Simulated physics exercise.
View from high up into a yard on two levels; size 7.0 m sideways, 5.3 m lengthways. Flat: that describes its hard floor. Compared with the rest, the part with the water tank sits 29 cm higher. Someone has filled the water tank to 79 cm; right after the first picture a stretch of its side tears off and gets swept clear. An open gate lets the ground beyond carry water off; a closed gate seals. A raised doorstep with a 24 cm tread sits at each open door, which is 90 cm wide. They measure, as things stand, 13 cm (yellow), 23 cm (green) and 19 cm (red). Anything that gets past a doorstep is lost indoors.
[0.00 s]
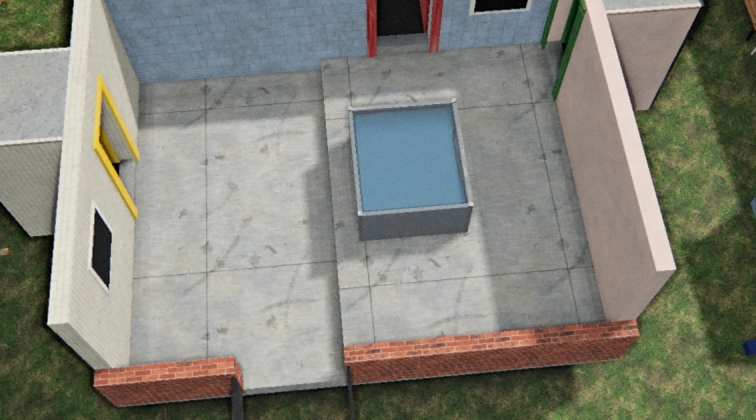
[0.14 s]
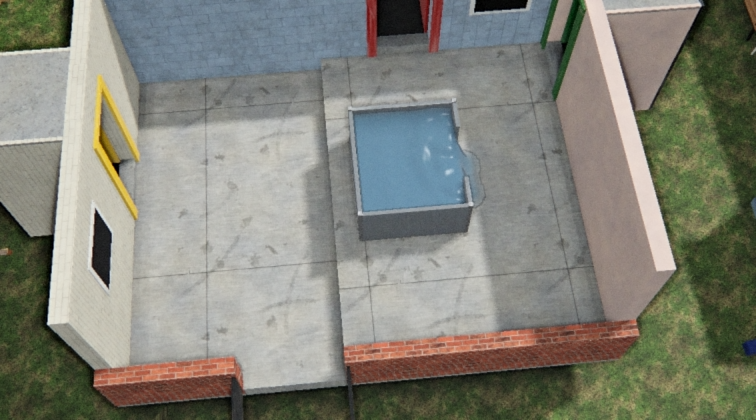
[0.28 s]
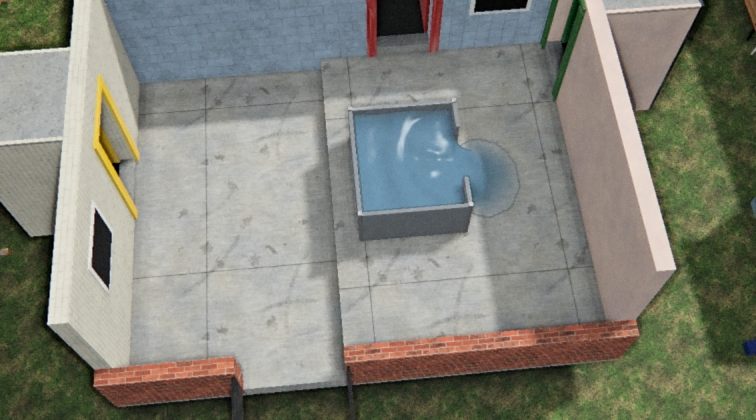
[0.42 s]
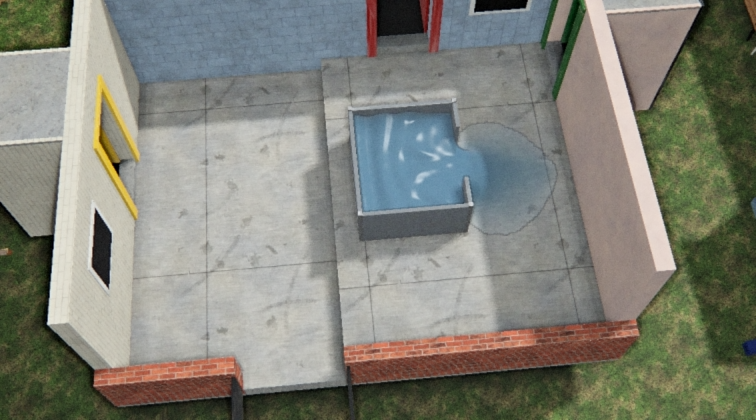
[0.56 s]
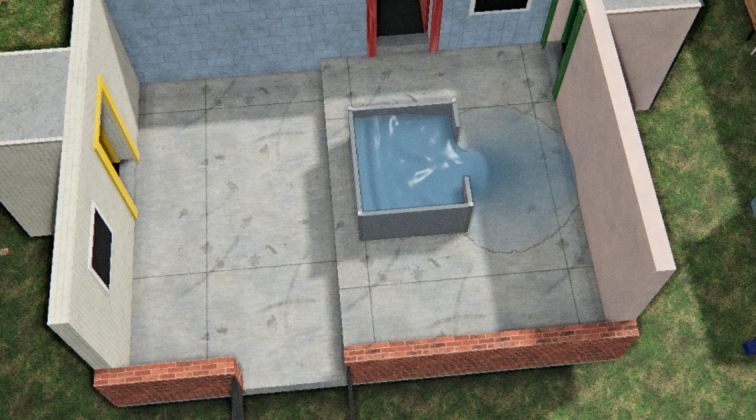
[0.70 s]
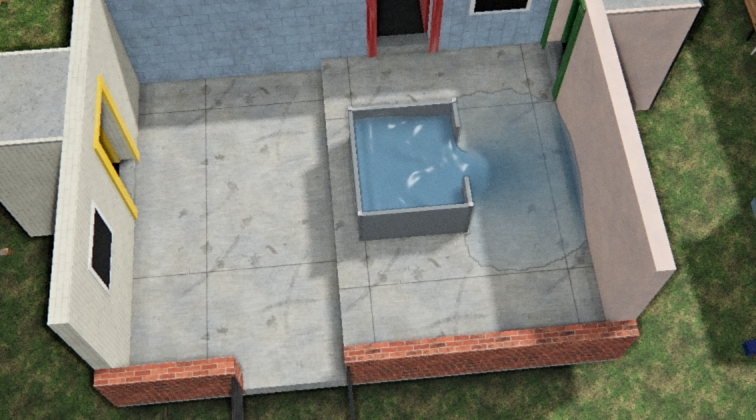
A walled yard with a grey paved floor on two levels is seen from high above, the camera still. A square grey tank of blue water stands right of centre, between a yellow-framed opening at left, a red-framed doorway at the back and low brick walls in front. The tank's right side opens, and water pours through, spreading in a widening rounded sheet to the right-hand wall.
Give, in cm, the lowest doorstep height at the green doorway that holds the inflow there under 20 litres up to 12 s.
The lowest height is close to 18 cm.
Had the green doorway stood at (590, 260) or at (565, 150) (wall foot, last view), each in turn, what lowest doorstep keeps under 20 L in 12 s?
First place around 13.0 cm, second around 34 cm.
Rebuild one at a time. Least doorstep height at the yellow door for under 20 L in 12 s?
For the yellow door, about 7.5 cm.
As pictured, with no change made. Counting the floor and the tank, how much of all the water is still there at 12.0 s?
About 96 %.
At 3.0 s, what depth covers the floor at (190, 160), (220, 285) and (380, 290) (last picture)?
Around 0 cm, 0 cm and 2 cm.
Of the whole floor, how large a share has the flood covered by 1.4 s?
Roughly 15 percent of the floor is wet.
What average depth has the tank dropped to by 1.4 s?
On average, around 49 cm.
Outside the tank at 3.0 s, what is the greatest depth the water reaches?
I'd estimate roughly 26 cm.
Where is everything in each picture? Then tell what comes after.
In the first frame, still water, 79 cm deep, in the water tank at (408, 158); the green door at (561, 34) is dry.
In the second frame, the gap is at (457, 170), the front 0.4 m out at (480, 196); the back of the water tank holds 79 cm.
In the third frame, water pours out at (457, 171) and has run 0.9 m, to (514, 190); about 12 cm deep outside, 78 cm at the back.
In the fourth frame, the front is at (553, 176), 1.6 m from the gap at (457, 171); 2.1 m2 of floor is wet, 71 cm left at the back.
In the fifth frame, water pours out at (457, 171) and has run 1.9 m, to (577, 198); about 6 cm deep outside, 66 cm at the back.
In the sixth frame, the gap is at (457, 171), the front 2.0 m out at (584, 233); the back of the water tank holds 66 cm; the green door at (561, 34), 2.7 m from the gap, is still 0.7 m from the nearest water.
After 1.4 s water covers 15 % of the floor, deepest (41 cm) near (563, 172); 16 cm at the green door, 0 litres in over its 23 cm doorstep.
After 3.0 s water covers 40 % of the floor, deepest (26 cm) near (537, 54); 20 cm at the green door, 6 litres in over its 23 cm doorstep.
After 12.0 s water covers 95 % of the floor, deepest (10 cm) near (332, 252); 6 cm at the green door, 7 litres in over its 23 cm doorstep.
At the green door as built, the water arrived by 1.0 s and peaked near 22 cm at 2.2 s.
Run again over the same 12 s with other heights there, 42 litres in over 14.5 cm, 8 litres over 22.5 cm. The limit of 20 litres is kept from about 18 cm up.
